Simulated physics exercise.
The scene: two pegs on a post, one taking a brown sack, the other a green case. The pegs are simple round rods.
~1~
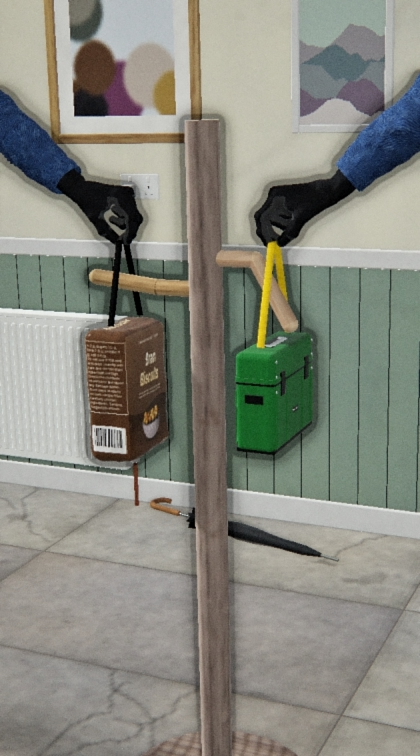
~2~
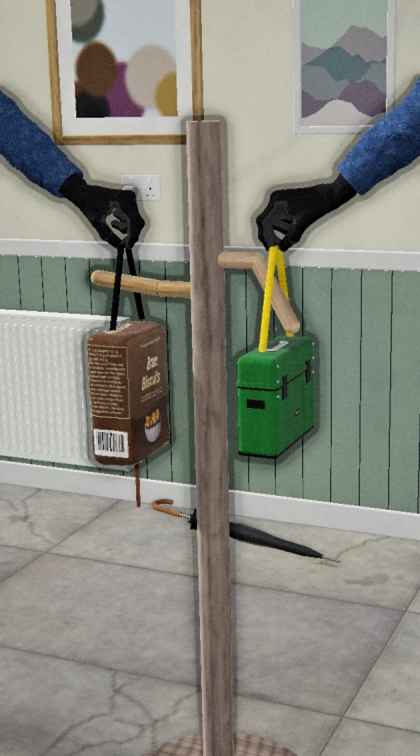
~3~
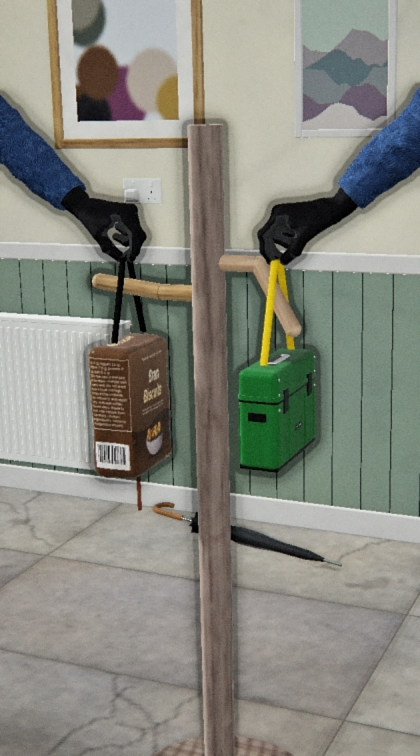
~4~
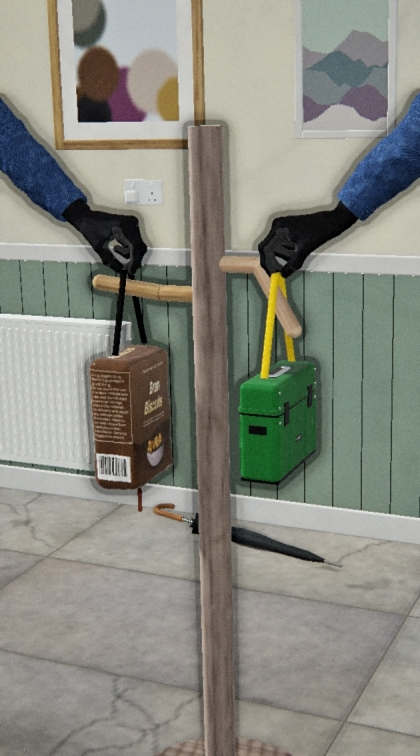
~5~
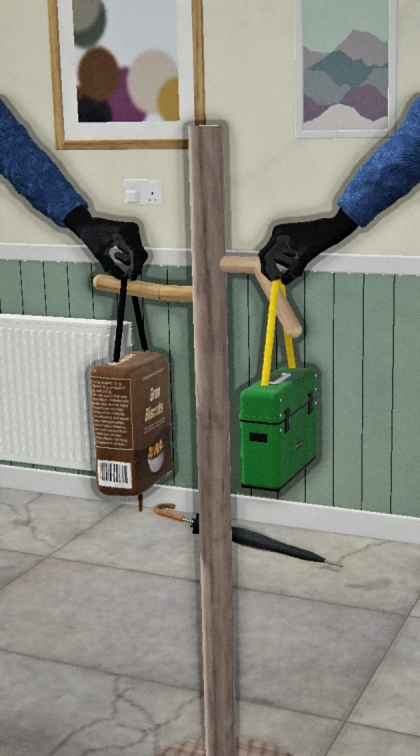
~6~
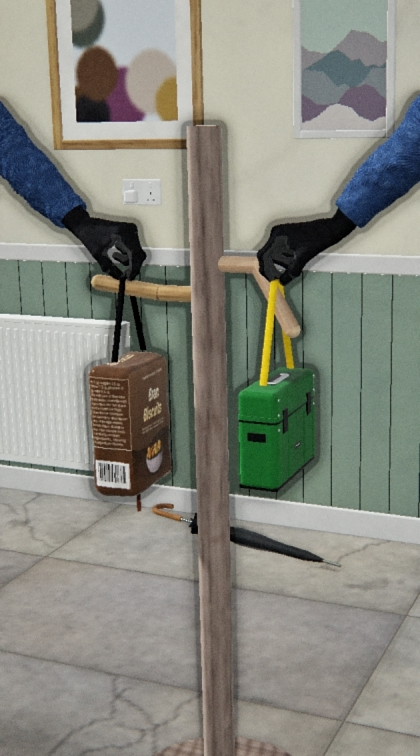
The footage shows two black-gloved hands holding a brown sack and a green case by their straps beside a post with two wooden pegs, lowering both slightly together before keeping them almost still near the pegs.
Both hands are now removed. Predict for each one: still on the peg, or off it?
Prediction: The brown sack still on; the green case off.
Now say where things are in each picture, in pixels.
The first frame shows brown sack (129, 389); green case (275, 390); left peg tip (97, 277); right peg tip (290, 324).
The second frame shows brown sack (131, 393); green case (277, 394).
The third frame shows brown sack (132, 405); green case (278, 408).
The fourth frame shows brown sack (133, 417); green case (279, 419).
The fifth frame shows brown sack (134, 423); green case (280, 426).
The sixth frame shows brown sack (132, 423); green case (278, 426); left peg tip (99, 282), about level; right peg tip (292, 330), sloping steeply down.
Then, 0.28 s past the final frame, brown sack on its peg near (133, 425); green case falling near (279, 544).
Then, 0.52 s past the final frame, brown sack on its peg near (134, 426); green case on the floor.
When it is over, brown sack on its peg near (134, 426); green case on the floor. The brown sack holds on and the green case comes down.
